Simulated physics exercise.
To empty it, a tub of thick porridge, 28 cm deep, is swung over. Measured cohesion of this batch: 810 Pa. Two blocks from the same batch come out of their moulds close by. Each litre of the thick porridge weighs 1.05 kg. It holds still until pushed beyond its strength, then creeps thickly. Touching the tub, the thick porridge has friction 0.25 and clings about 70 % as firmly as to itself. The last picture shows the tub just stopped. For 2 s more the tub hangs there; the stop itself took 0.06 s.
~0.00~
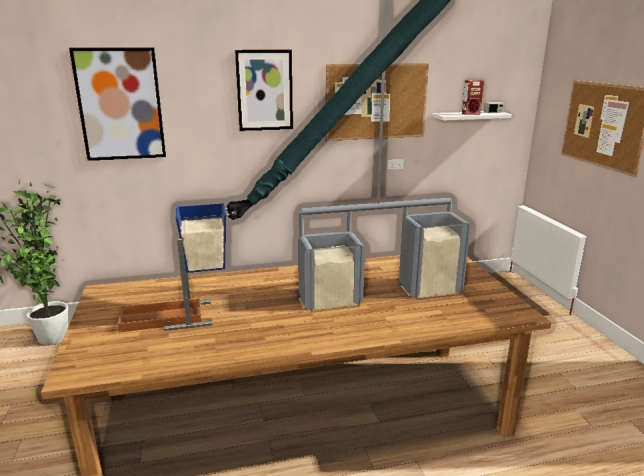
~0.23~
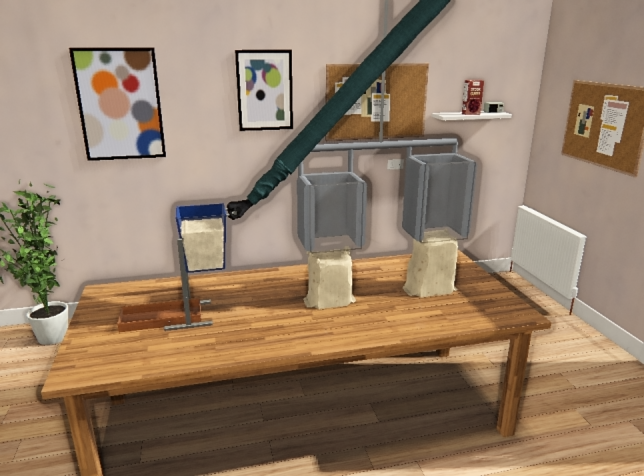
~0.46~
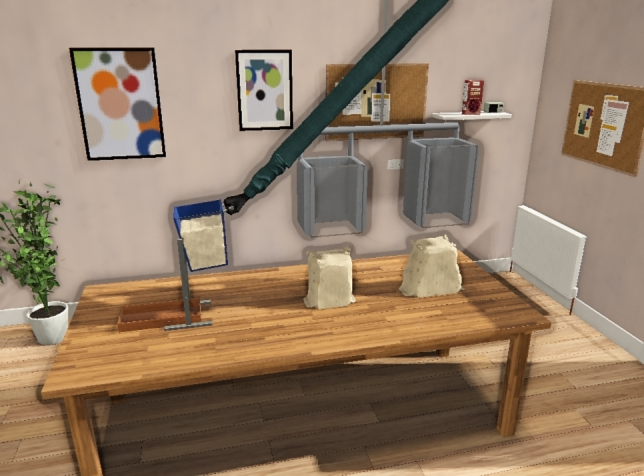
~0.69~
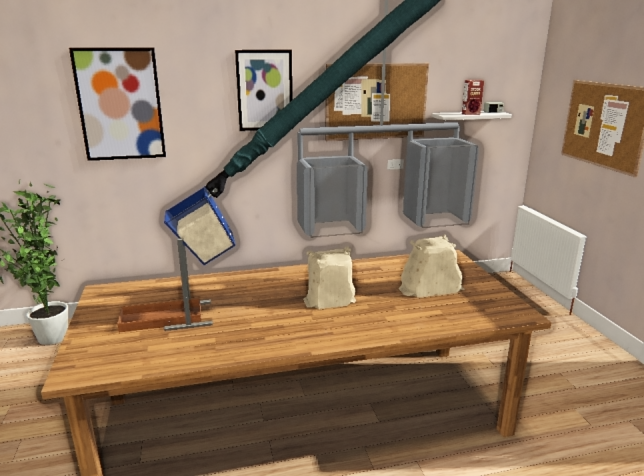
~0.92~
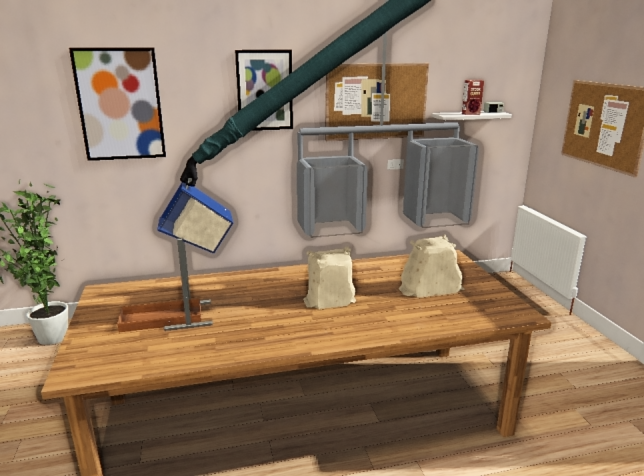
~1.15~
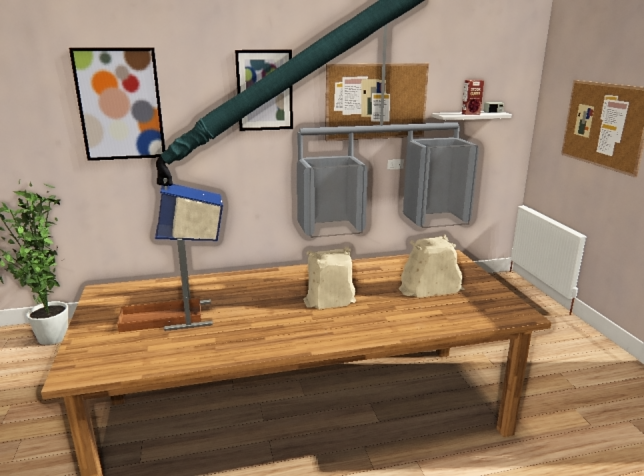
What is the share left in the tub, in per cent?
About 100 %.
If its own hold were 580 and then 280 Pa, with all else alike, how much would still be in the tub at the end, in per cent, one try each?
About 100 % first, about 100 % second.
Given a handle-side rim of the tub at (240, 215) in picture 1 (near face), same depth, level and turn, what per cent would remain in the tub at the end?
I'd put it at close to 100 per cent.
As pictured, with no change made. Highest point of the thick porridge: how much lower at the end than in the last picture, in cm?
The top ends up some 0 cm below its level in the last picture.
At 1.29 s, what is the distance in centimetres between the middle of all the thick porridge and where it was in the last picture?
The change is near 0 cm.
After 1.29 s, the tub is at 78 degrees and holds 100 %.
After 1.46 s, the tub is at 78 degrees and holds 100 %.
After 1.63 s, the tub is at 78 degrees and holds 100 %.
After 1.80 s, the tub is at 78 degrees and holds 100 %.
After 3.15 s, the tub is at 78 degrees and holds 100 %.
